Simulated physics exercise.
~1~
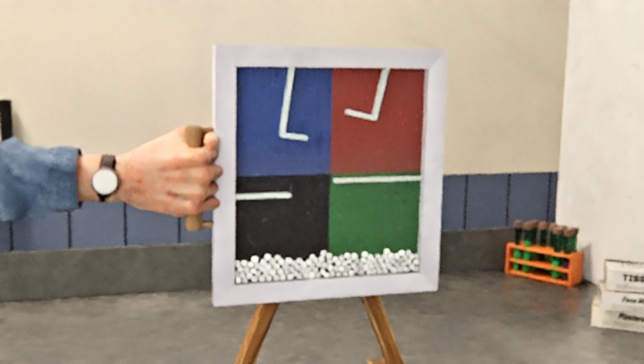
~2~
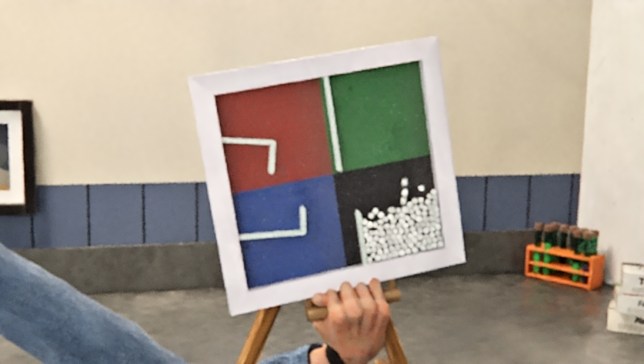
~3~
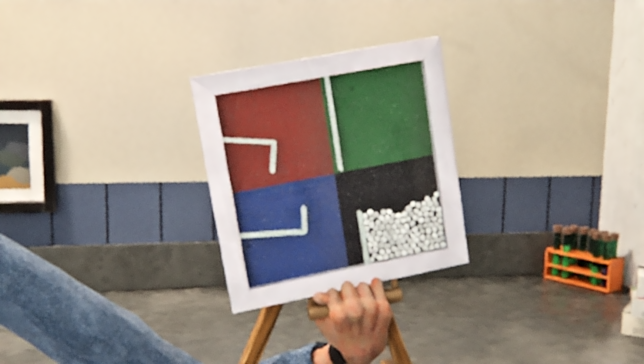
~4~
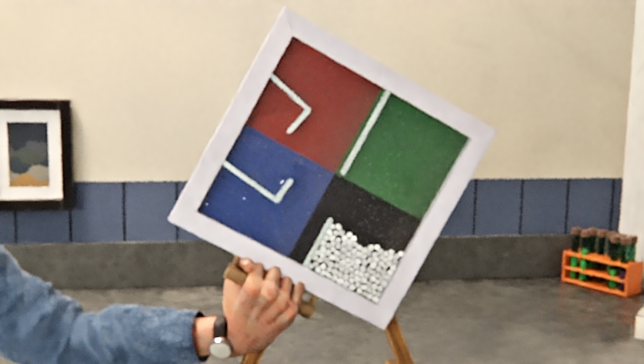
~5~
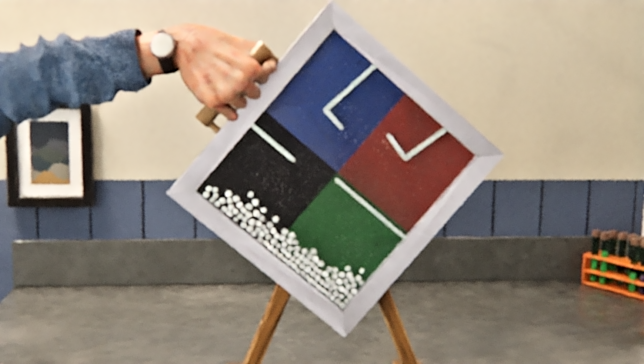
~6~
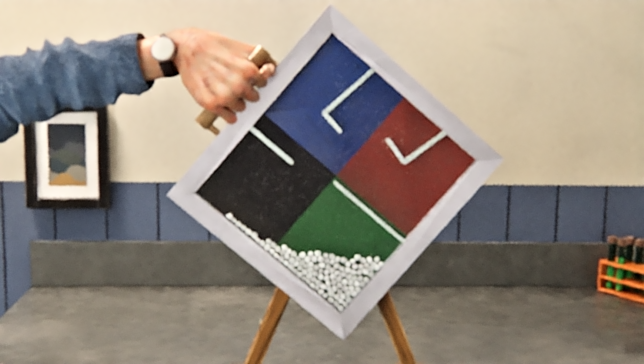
A square, white-framed box with blue, red, black and green quarters stands on a wooden easel on a grey surface, seen from the front as the view drifts slightly sideways. White beads lie along its bottom, thin white strips cross the panel, and an orange rack of tubes stands to the right. A hand in a blue sleeve turns the box far anticlockwise, and the beads gather in the black quarter. The hand then swings it back clockwise past level, spreading them across black and green. With the box held tilted, they slide down rightward, settling mostly in green.
